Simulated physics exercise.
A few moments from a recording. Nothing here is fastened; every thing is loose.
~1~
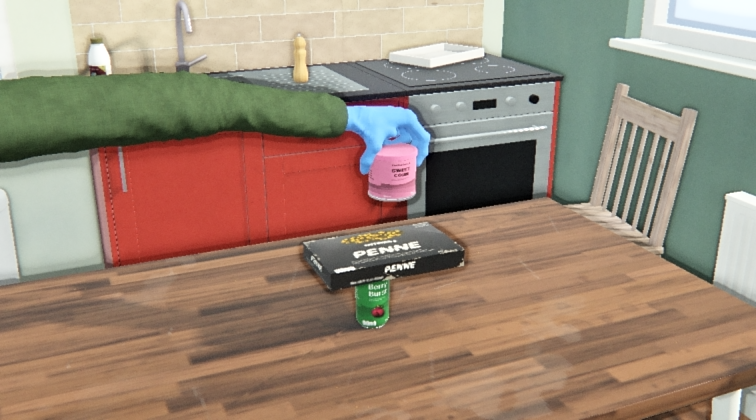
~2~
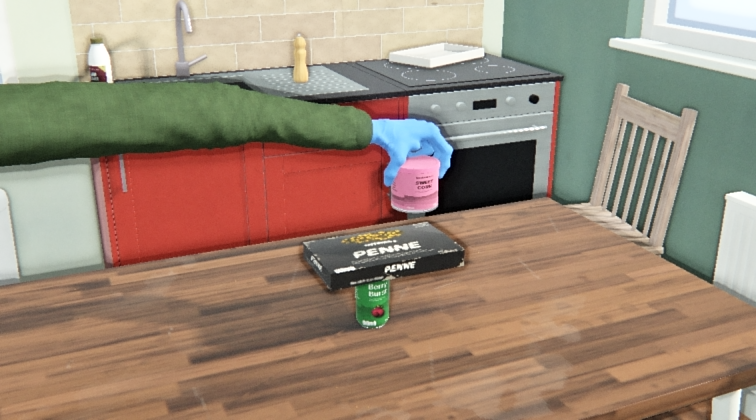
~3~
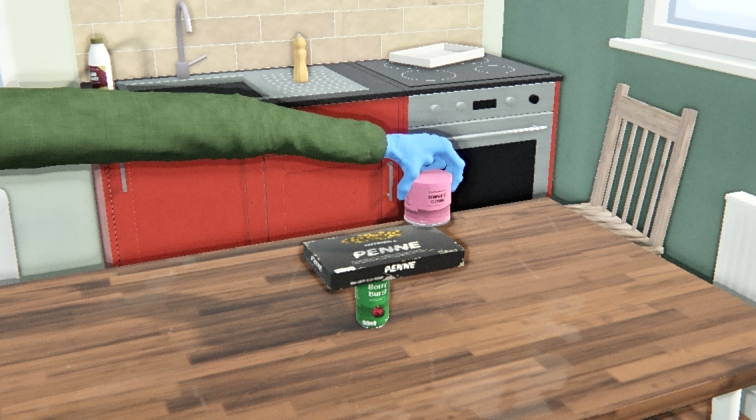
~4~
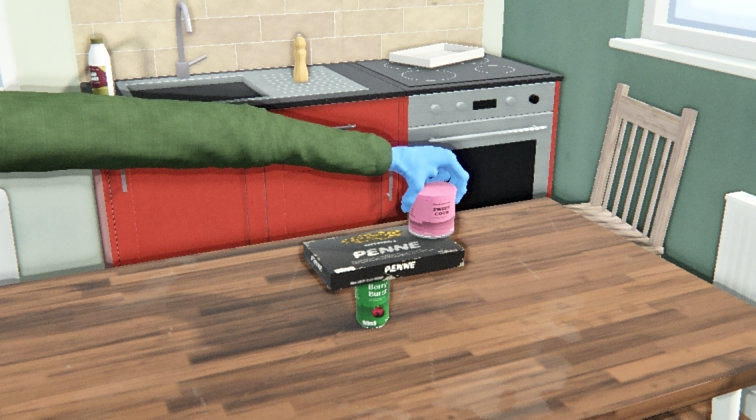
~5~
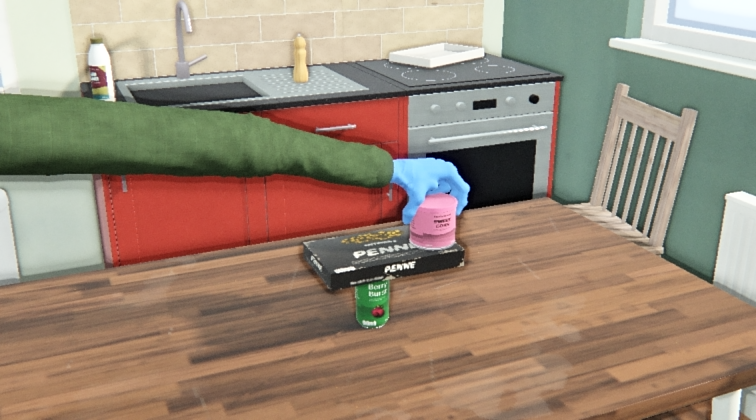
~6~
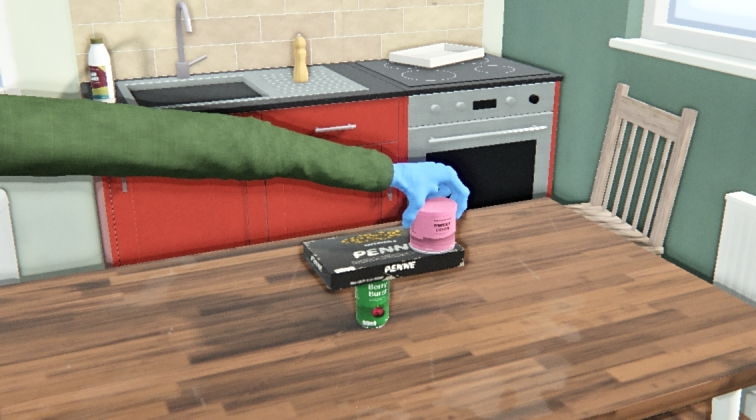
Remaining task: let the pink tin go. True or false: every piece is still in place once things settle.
False.
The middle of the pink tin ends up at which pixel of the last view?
End position in the final view: Approximately (475, 304).
Then, 0.50 s on from there, pink tin now fallen; black packet on its side.
Then, 1.20 s on from there, black packet now fallen; green can turned 35° from how it was put.
In the end, fallen, pink tin and black packet; toppled in the stack, green can. At the end, from the last picture's camera, pink tin near (475, 305). The stack comes apart.
